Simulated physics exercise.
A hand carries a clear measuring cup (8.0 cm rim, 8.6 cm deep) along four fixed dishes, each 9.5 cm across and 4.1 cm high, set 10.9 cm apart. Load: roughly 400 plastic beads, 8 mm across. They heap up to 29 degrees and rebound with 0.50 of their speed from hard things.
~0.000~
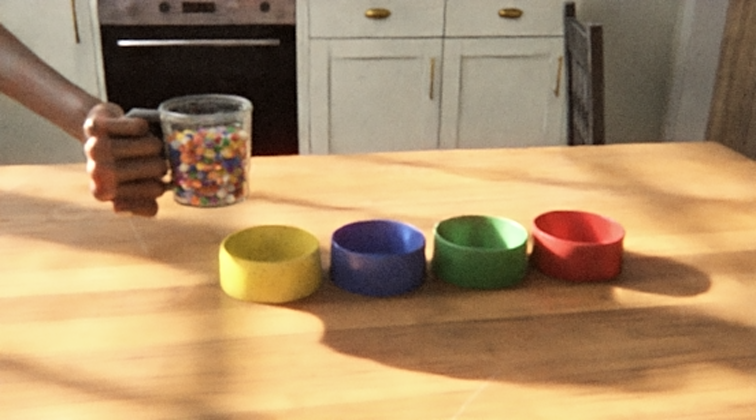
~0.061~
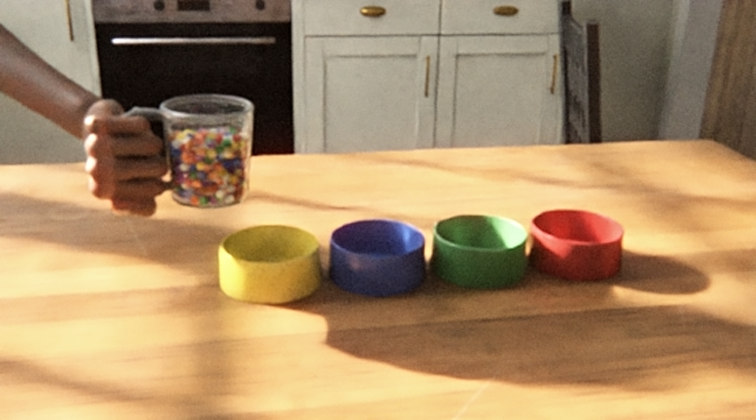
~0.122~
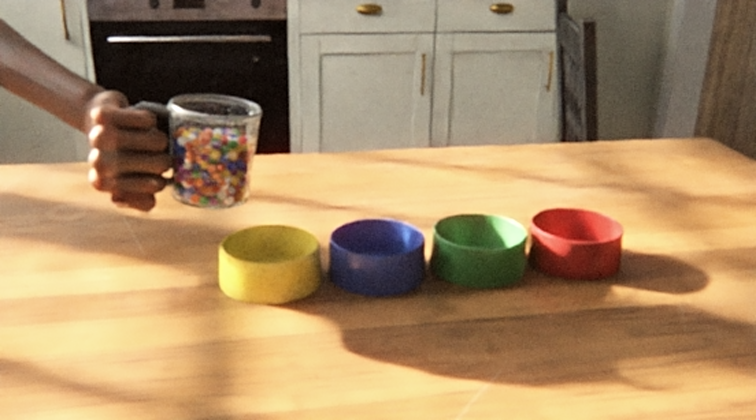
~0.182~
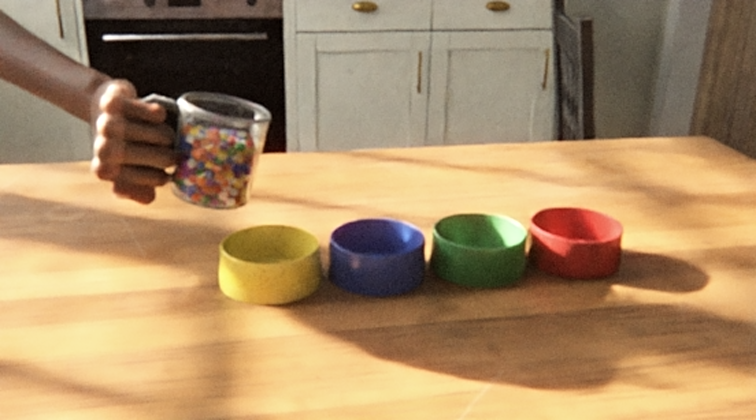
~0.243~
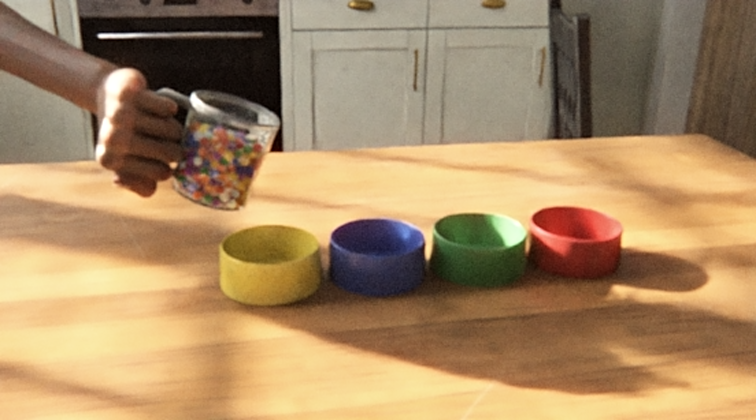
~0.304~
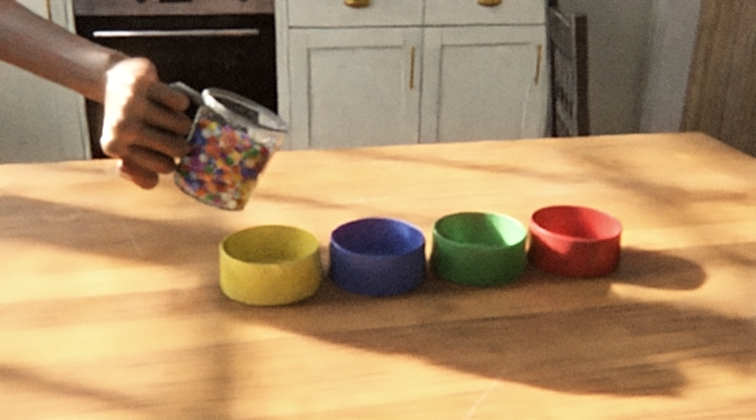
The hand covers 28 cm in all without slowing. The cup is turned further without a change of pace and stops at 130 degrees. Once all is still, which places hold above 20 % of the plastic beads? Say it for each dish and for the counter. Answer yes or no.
Red: No, blue: Yes, green: No, yellow: No, counter: No.
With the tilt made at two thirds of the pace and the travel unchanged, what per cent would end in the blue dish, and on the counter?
Then: Blue 80; counter 20.
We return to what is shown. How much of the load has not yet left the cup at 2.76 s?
About 0 per cent.
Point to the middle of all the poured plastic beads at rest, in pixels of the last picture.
Around (377, 250).
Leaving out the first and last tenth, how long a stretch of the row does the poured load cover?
Some 6 cm.
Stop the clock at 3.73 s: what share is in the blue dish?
About 100 per cent by then.
After 1.78 s, tilt 130 degrees; cup holds 0 %, blue 100 %.
After 2.76 s, tilt 130 degrees; cup holds 0 %, blue 100 %.
After 3.73 s, tilt 130 degrees; cup holds 0 %, blue 100 %.
In the end, at 4.0 s, red 0 %, blue 100 %, green 0 %, yellow 0 %, counter 0 %.
